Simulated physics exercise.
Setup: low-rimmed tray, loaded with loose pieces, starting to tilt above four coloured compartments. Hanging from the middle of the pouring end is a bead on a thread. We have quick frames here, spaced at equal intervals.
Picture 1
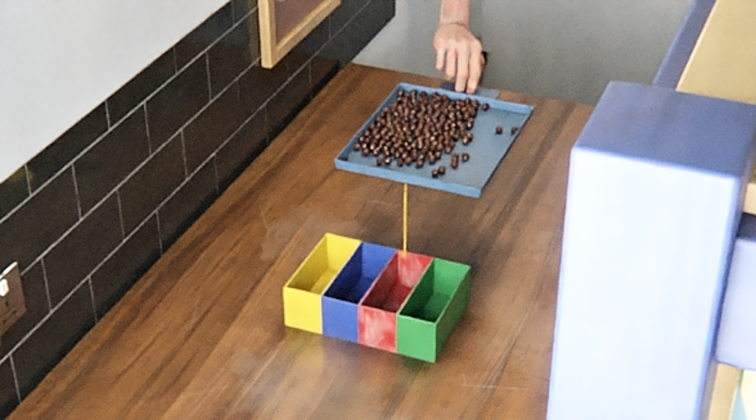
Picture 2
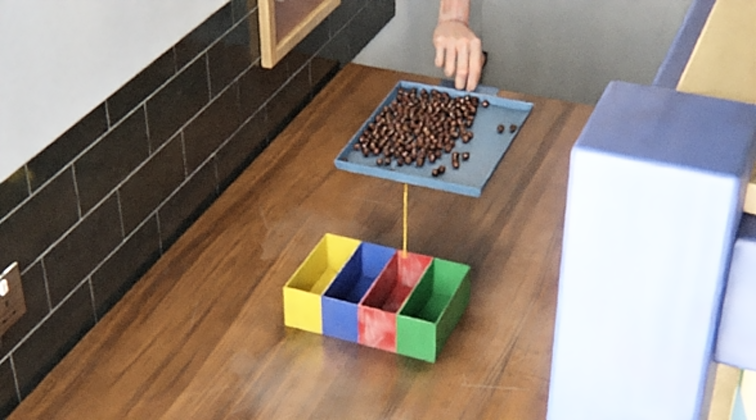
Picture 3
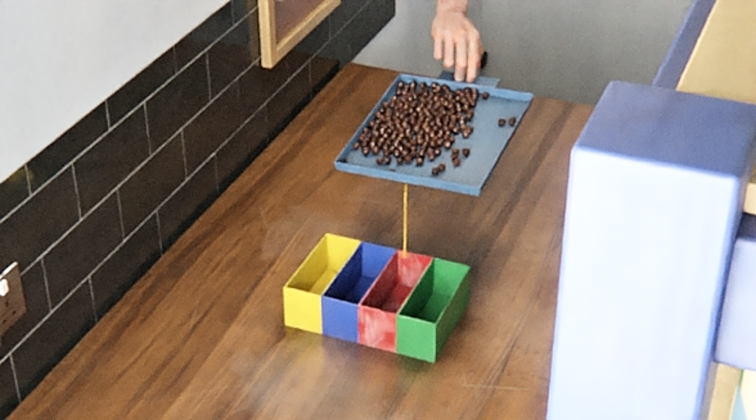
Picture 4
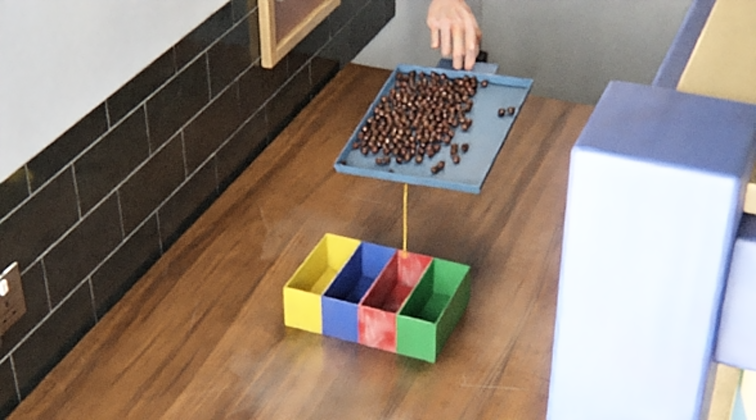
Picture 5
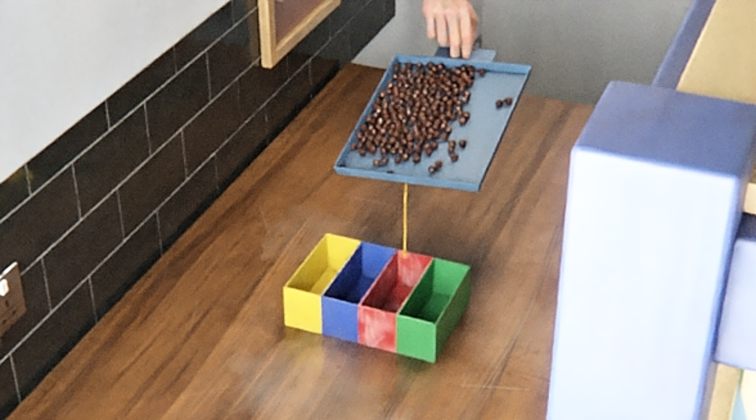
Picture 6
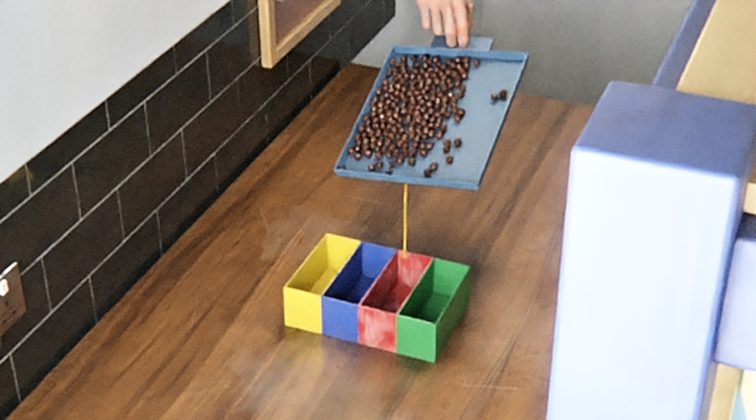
On a wooden counter, a hand raises the far end of a tray of brown pieces.
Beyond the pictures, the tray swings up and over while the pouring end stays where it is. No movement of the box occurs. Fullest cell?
Yellow.
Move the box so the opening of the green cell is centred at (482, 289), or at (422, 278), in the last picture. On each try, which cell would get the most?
With the first placing it's the yellow cell, with the second it's the cell in blue.
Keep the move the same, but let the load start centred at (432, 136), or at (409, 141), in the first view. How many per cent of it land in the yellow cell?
Near 50 per cent and near 40 per cent.
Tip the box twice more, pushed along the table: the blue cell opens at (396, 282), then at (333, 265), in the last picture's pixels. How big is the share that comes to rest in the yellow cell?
The first gives 30 %, the second 10 %.
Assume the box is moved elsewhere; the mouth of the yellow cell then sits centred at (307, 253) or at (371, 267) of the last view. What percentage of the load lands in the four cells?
You'd see roughly 100 per cent first and roughly 40 per cent second.
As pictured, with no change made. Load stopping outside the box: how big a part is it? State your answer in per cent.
That works out to something like 0 per cent.
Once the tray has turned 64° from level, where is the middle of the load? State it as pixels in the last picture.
Look around (371, 158) in the last picture.
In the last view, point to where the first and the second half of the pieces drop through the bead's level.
I'd place the first part at (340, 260) and the rest at (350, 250).
Soon after the last picture, tray tipped steeply; most on the tray; a small part in the yellow cell; a stray few in the blue cell; a small part falling or outside the box.
A little later, tray tipped past a quarter turn; a small part on the tray; about a third in the yellow cell; about a quarter in the blue cell; a small part in the red cell; about a quarter falling or outside the box.
Later still, tray tipped past a quarter turn; about half in the yellow cell; about a third in the blue cell; a small part in the red cell; a small part falling or outside the box.
At rest, tray tipped past a quarter turn; about half in the yellow cell; about a third in the blue cell; a small part in the red cell; none in the green cell; a small part outside the box.
